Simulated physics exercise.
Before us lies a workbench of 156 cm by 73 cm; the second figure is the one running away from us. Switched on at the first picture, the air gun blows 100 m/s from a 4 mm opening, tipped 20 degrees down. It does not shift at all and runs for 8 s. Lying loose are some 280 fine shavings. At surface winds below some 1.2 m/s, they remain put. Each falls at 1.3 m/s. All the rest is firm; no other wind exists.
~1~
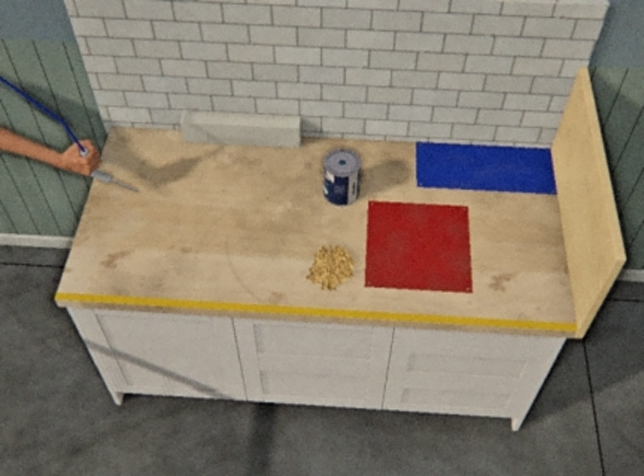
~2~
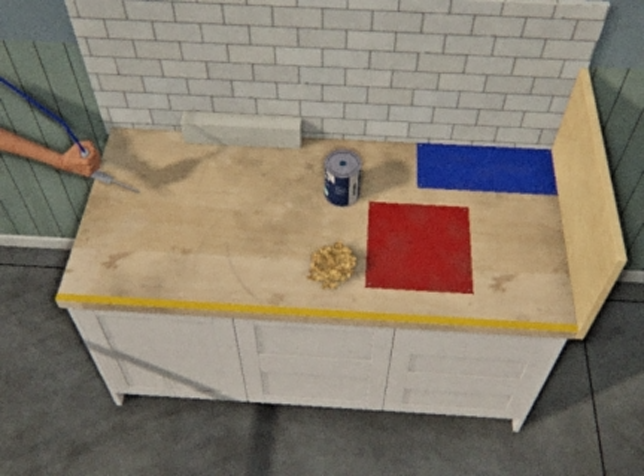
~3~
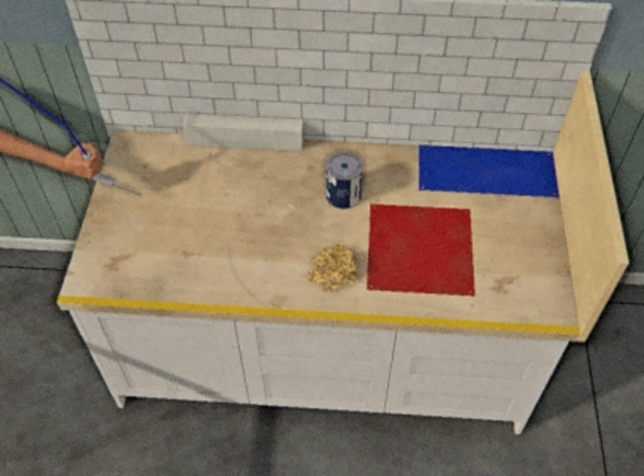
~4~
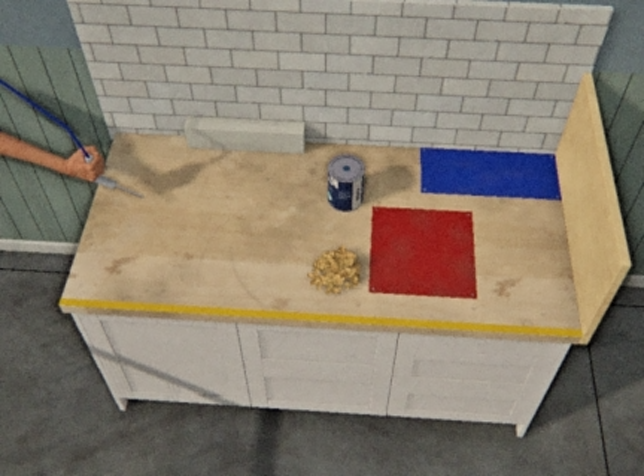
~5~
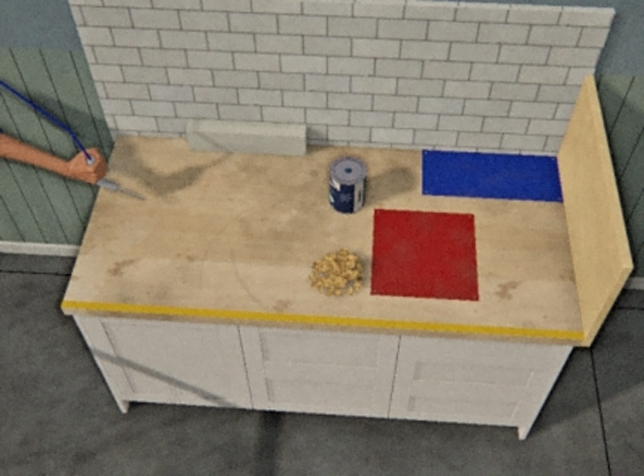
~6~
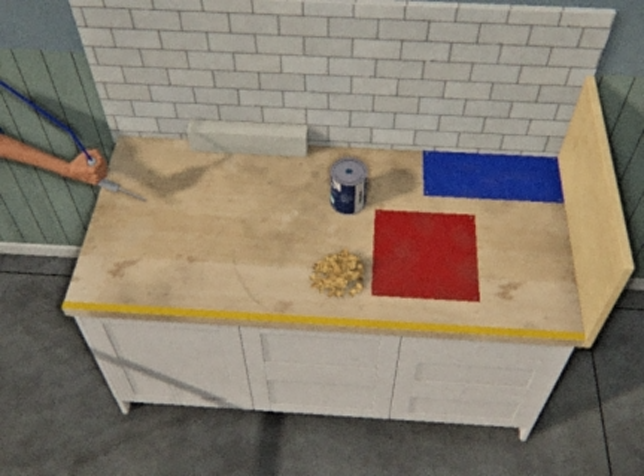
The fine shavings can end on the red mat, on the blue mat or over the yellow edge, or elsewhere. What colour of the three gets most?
The biggest group is at the yellow one.
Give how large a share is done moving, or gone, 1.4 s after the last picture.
The share is near 70 per cent.
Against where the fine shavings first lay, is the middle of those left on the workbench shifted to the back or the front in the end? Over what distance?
I'd say frontward, around 5 cm.
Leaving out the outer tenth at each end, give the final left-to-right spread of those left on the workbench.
About 10 cm.
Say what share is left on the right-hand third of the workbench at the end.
I'd estimate around 20 per cent.
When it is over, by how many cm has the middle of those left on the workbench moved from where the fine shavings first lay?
About 70 centimetres.
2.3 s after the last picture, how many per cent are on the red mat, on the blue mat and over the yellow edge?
0 % red, 0 % blue, 70 % yellow.
Then, 1.4 s after the last picture, 68 % are over the yellow edge, 0 % on the red mat and 0 % on the blue mat; the middle of those still in play is near (569, 312); 70 % have settled or left.
Then, 2.3 s after the last picture, 74 % are over the yellow edge, 0 % on the red mat and 0 % on the blue mat; the middle of those still in play is near (572, 312); 82 % have settled or left.
Then, 4.2 s after the last picture, 77 % are over the yellow edge, 0 % on the red mat and 0 % on the blue mat; the middle of those still in play is near (570, 311); 87 % have settled or left.
Then, 7.8 s after the last picture, at the end, 80 % are over the yellow edge, 0 % on the red mat and 0 % on the blue mat; the middle of those still in play is near (575, 308).
